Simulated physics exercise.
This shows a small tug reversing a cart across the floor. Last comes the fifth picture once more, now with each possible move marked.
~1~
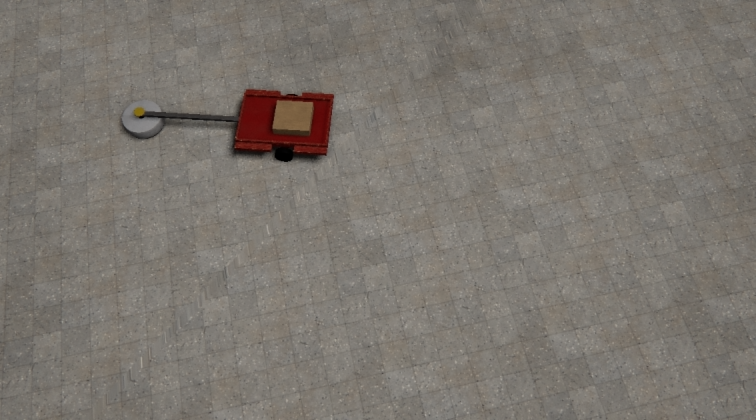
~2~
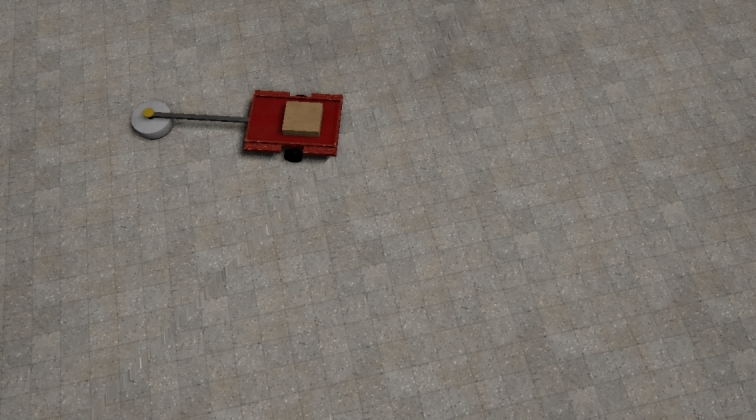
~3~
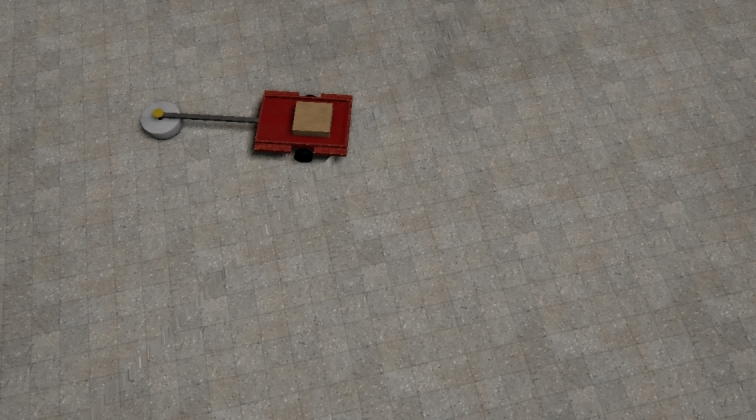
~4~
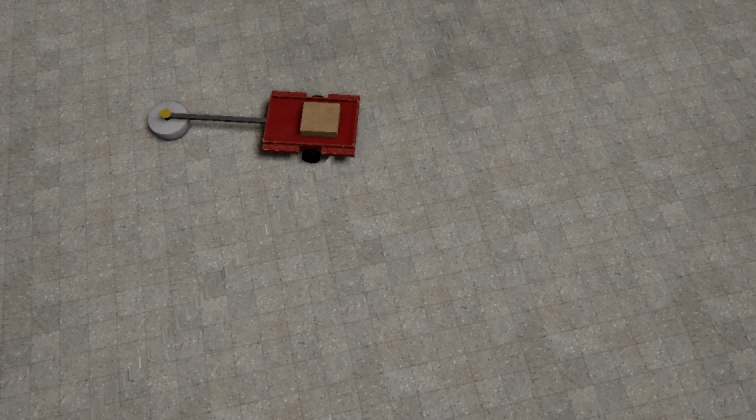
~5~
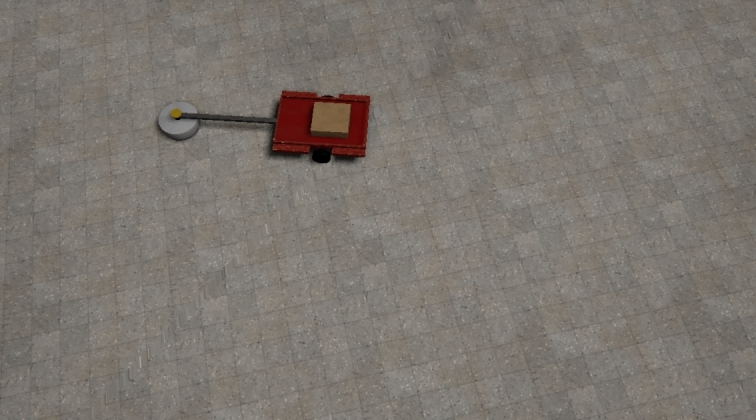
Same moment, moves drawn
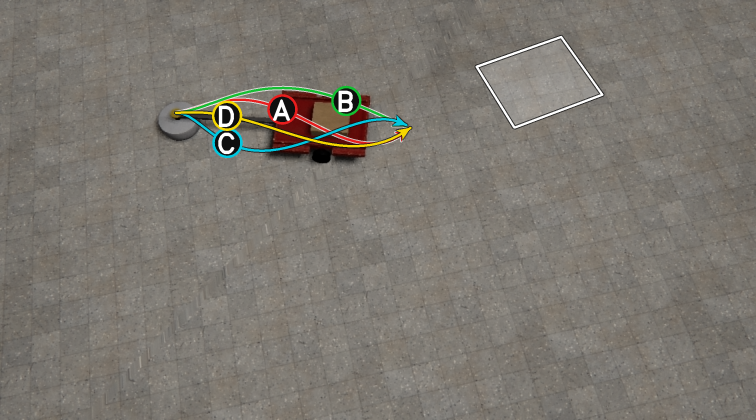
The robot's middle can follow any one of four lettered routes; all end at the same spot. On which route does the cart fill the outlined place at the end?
Choose route C.
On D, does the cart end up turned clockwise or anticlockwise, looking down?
It turns anticlockwise.
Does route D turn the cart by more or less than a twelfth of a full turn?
It turns less than that.
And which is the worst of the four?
B is the worst.
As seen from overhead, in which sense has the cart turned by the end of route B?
It turns clockwise.
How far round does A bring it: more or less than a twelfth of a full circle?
It turns less than that.
On the marked copy, A from (176, 113) via (295, 115) to (409, 129); B from (176, 113) via (291, 88) to (406, 126); C from (176, 113) via (286, 148) to (406, 125); D from (176, 113) via (289, 134) to (410, 128); the bay at (539, 81).
With C. Early on, robot (250, 155), cart (394, 118).
Further on, robot (339, 136), cart (478, 96).
At the end, robot (410, 134), cart (540, 81); the cart stands in the bay.
As for the rest, A leaves the cart at (560, 155), out of the bay; B leaves the cart at (541, 207), out of the bay; D leaves the cart at (555, 110), out of the bay.
